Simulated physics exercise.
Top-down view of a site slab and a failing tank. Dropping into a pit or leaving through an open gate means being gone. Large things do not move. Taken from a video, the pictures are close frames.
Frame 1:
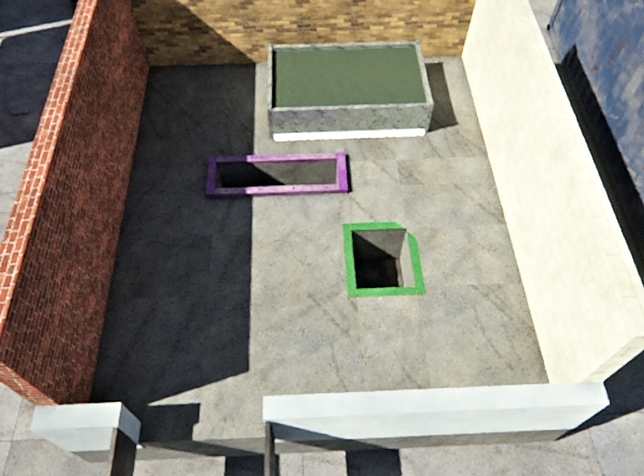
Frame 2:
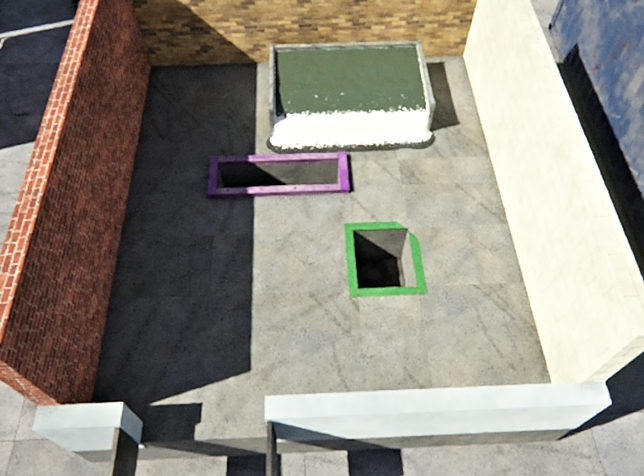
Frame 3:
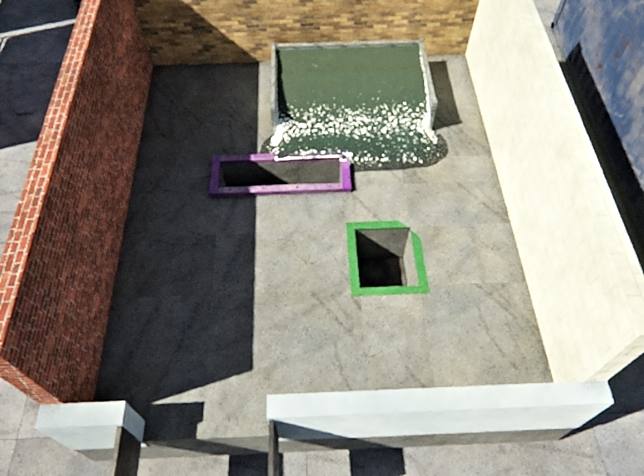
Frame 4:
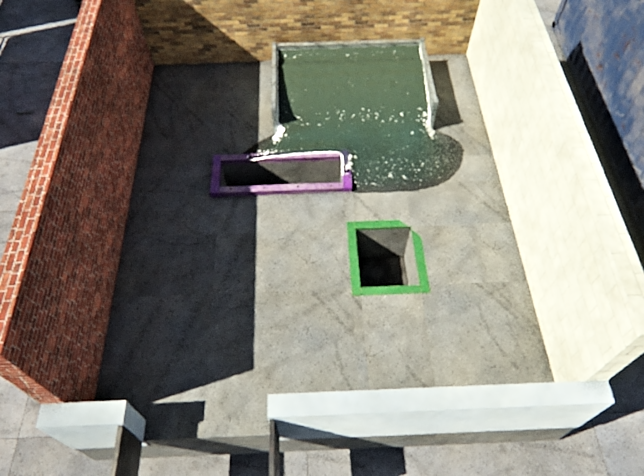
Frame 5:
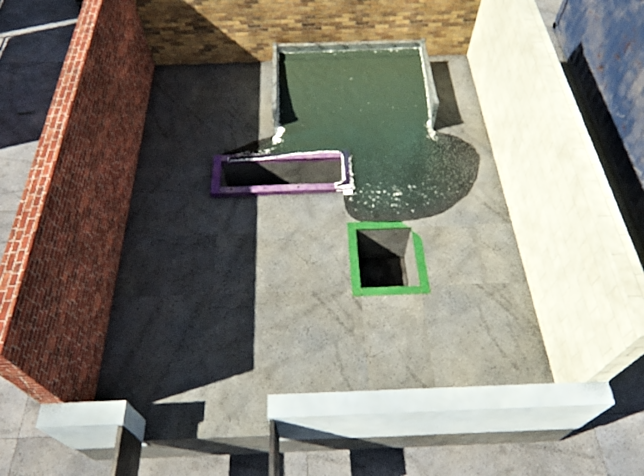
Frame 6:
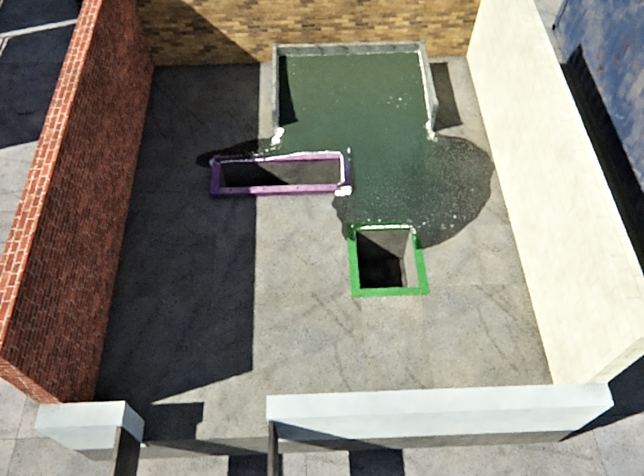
A tank of green water at the back of a walled yard burst open along its front, and the water spread across the slab, flowing around the purple-edged pit and reaching the green-edged one.
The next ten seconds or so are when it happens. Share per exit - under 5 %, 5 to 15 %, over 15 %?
Result: The gate will get a thin slice beneath five per cent, the purple pit will get a big slice beyond fifteen per cent, the green pit will get a big slice beyond fifteen per cent.
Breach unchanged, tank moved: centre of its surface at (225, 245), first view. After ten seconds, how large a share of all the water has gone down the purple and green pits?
Estimated shares - purple: Some 0 in a hundred; green: Some 4 in a hundred.
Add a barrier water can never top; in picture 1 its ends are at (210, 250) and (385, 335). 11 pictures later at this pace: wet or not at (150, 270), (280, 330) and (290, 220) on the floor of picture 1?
In the order given, the spots are spared, spared and spared.
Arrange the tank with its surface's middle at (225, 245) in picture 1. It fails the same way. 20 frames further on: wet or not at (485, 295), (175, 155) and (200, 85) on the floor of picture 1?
So, first one got wet, second one stays dry, third one stays dry.
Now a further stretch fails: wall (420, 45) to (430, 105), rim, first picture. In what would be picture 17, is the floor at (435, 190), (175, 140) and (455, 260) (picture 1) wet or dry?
Well, the first is hit by the spill, the next missed by the spill, the last hit by the spill.
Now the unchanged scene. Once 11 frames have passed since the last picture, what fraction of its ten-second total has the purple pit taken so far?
Something like 90 in a hundred.
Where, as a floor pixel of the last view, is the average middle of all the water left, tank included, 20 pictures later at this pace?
Close to (365, 195), I reckon.
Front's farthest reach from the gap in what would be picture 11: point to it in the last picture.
Front's tip: Near (476, 348).
A moment on, water covers 30 % of the floor; the gate 0 %, the purple pit 13 %, the green pit 7 %.
Next, water covers 40 % of the floor; the gate 0 %, the purple pit 19 %, the green pit 14 %.
Then, water covers 45 % of the floor; the gate 0 %, the purple pit 21 %, the green pit 19 %.
Later, water covers 75 % of the floor; the gate 1 %, the purple pit 21 %, the green pit 23 %.
In the end, water covers 85 % of the floor; the gate 3 %, the purple pit 21 %, the green pit 27 %.
